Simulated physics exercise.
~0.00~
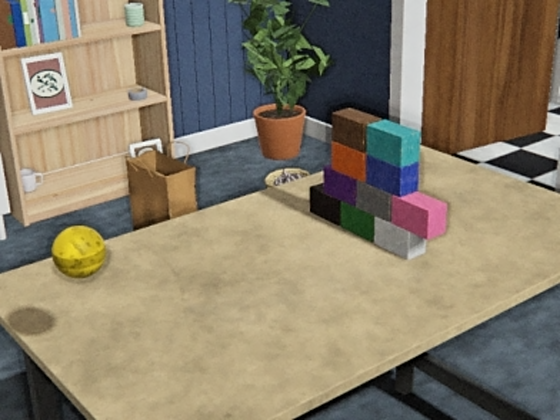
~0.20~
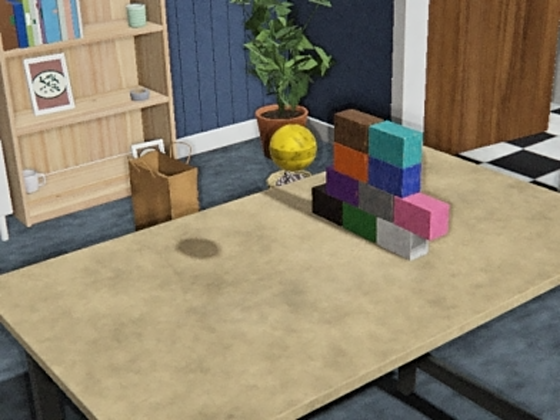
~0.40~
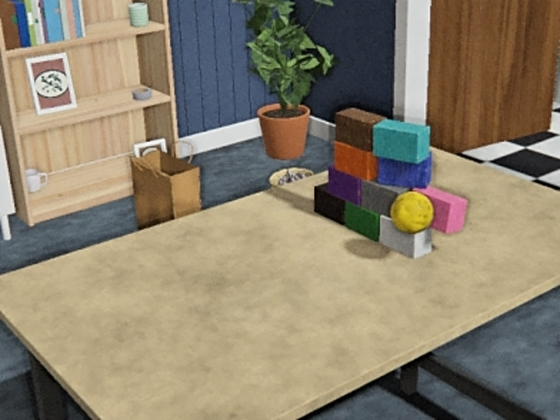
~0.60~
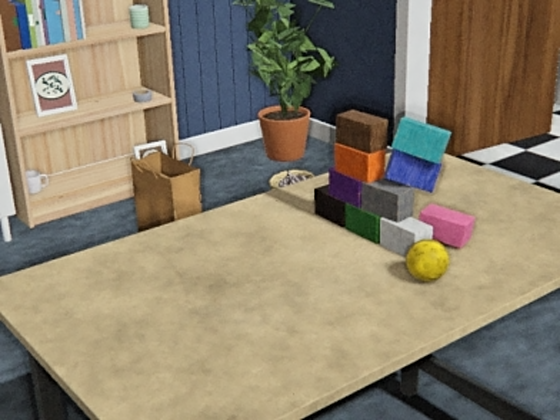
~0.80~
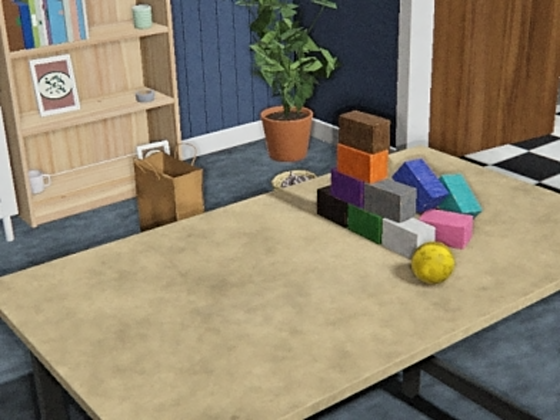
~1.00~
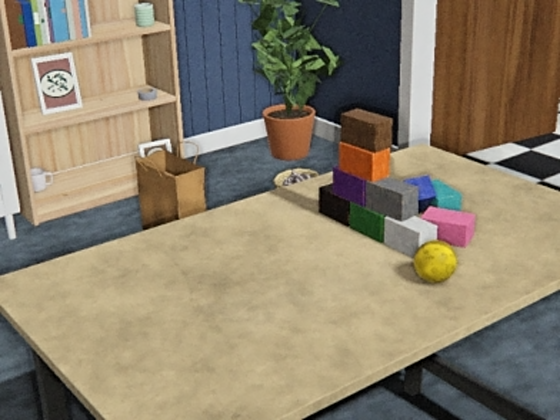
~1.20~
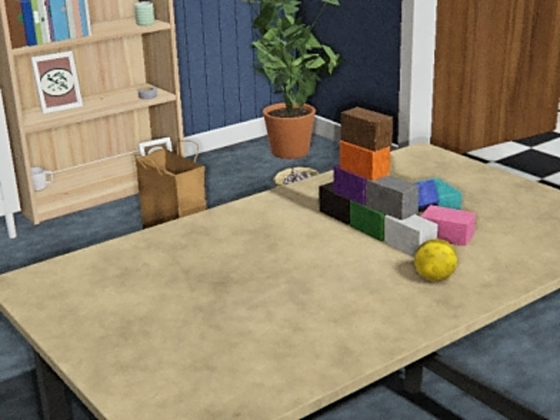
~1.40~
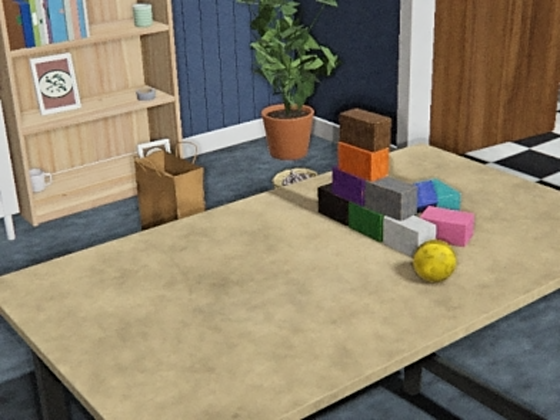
In the video, a yellow ball flies rightward over a table and strikes a stack of colored blocks, knocking the pink, blue and turquoise blocks out of place. They end lying on the table beside the still-standing remainder, with the ball resting in front.
